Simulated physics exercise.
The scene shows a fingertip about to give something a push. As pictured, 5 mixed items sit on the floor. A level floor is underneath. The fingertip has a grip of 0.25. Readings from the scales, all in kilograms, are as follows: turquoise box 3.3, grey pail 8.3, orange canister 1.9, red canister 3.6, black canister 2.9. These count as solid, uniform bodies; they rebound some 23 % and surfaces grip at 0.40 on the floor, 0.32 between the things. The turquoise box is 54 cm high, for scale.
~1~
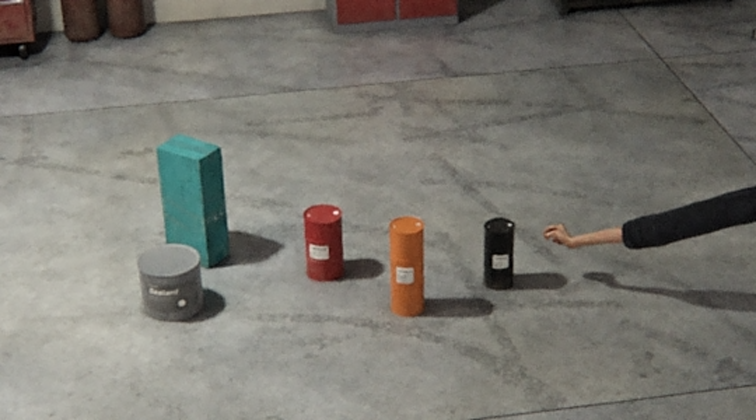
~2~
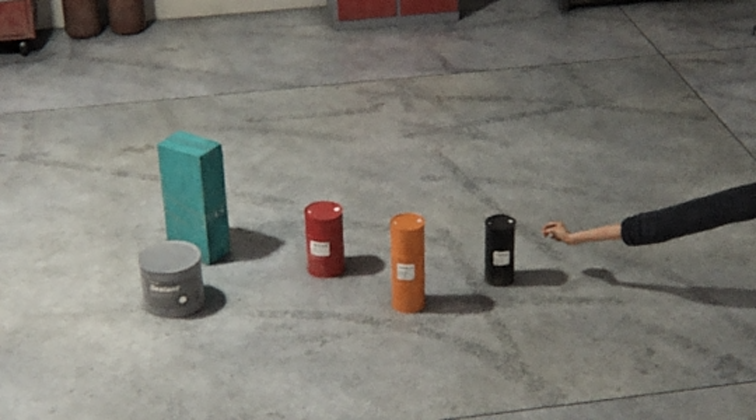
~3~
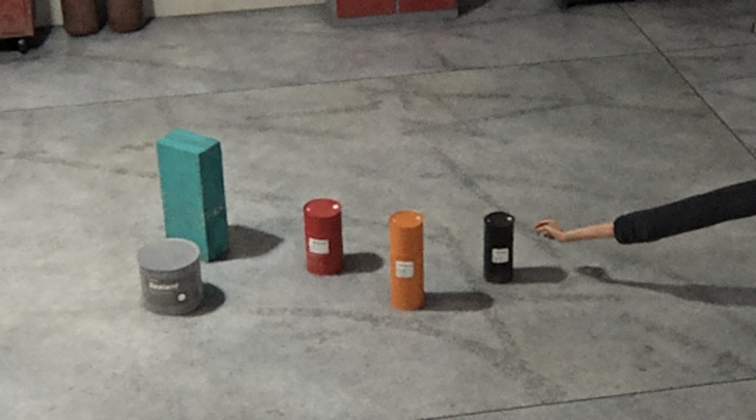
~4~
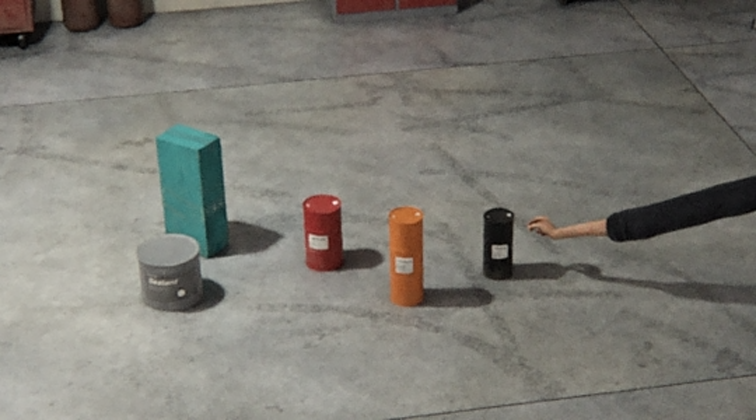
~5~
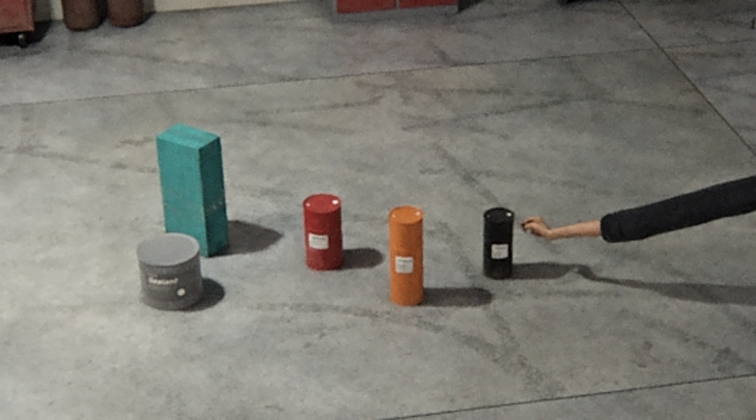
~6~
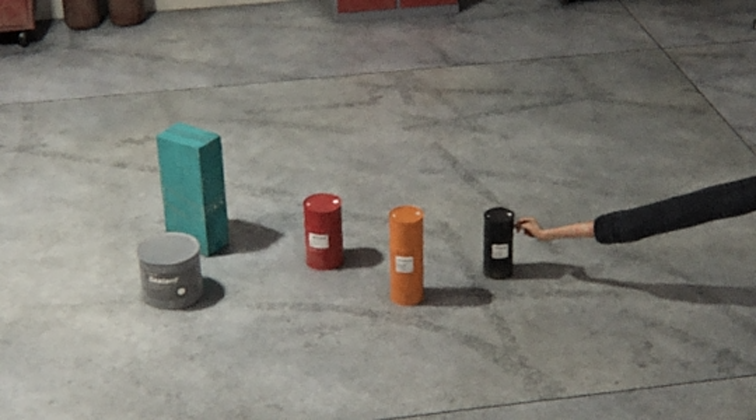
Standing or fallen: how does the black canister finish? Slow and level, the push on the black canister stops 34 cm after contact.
Fallen.
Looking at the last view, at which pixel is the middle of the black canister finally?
It comes to rest around (446, 262).
Then, 0.30 s on from there, hand has come 19 cm; black canister 17° off upright near (488, 242).
Then, 0.70 s on from there, hand has come 28 cm; black canister 57° off upright near (464, 249).
Then, 0.80 s on from there, hand has come 30 cm; black canister on its side near (451, 263).
Then, 1.20 s on from there, hand has come 39 cm; black canister on its side near (446, 264).
In the end, toppled on the floor, black canister; the other 4 under 14 cm from the start. At the end, from the last picture's camera, black canister near (446, 262).
